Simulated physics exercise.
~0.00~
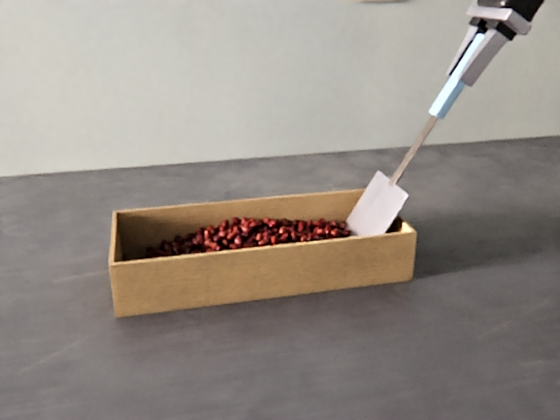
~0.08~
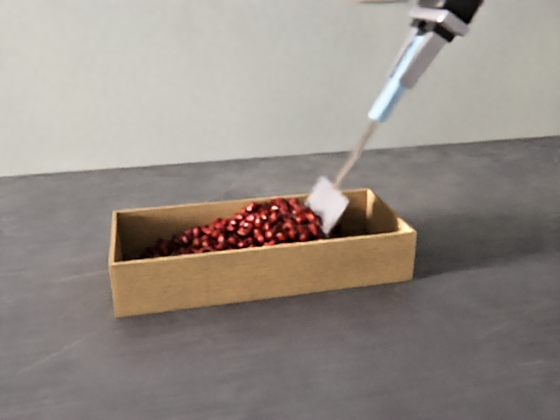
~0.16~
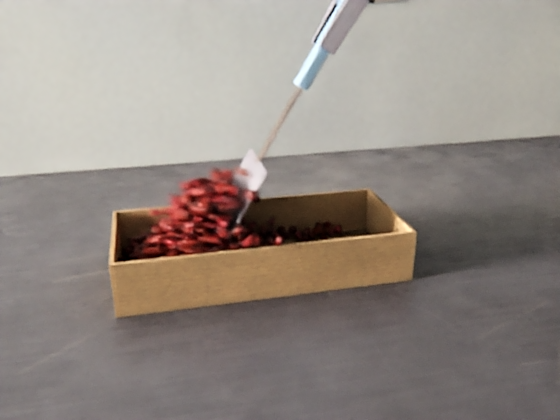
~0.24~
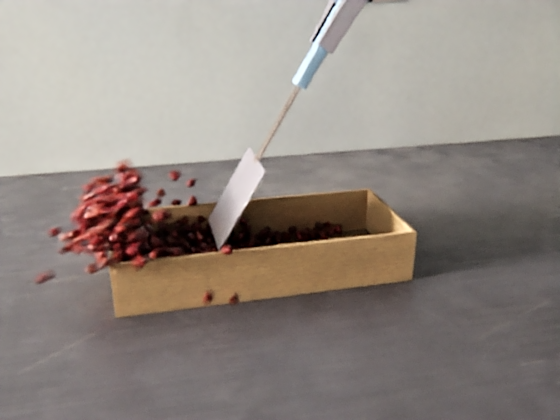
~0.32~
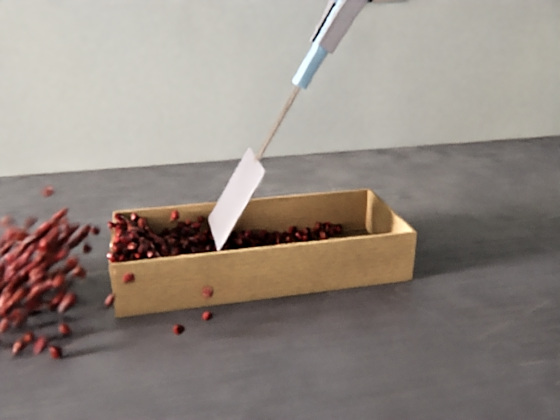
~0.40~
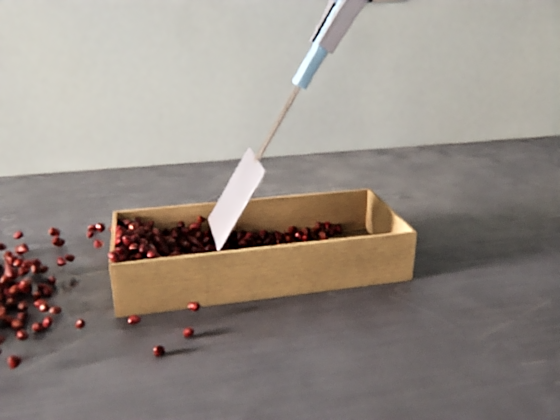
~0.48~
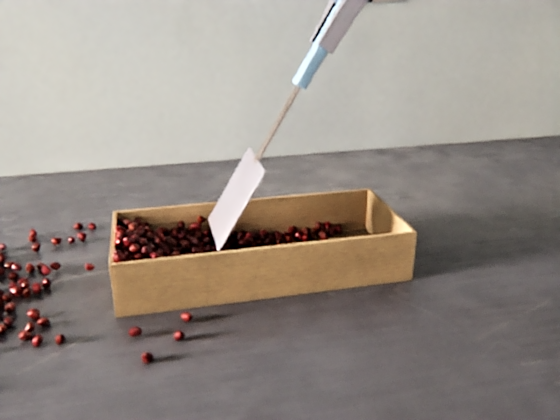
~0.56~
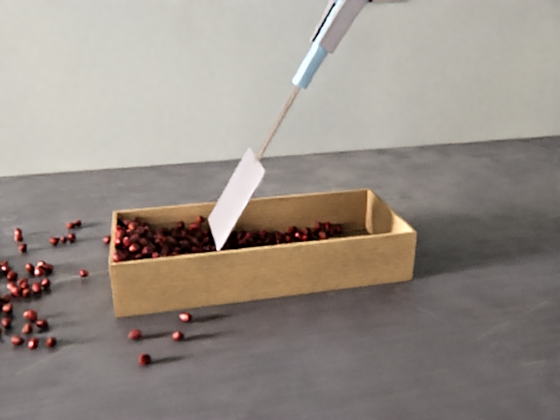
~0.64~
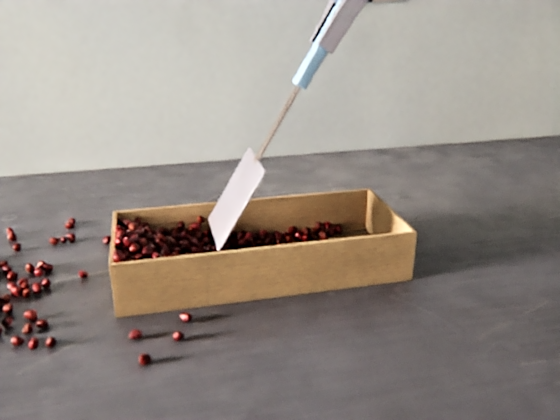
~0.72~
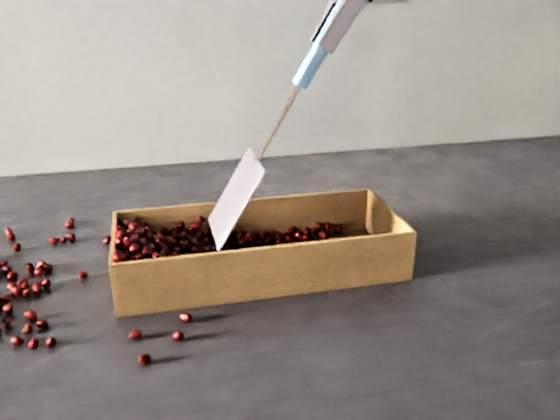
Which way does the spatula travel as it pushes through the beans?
It travels to the left, from the right end of the tray towards the middle.
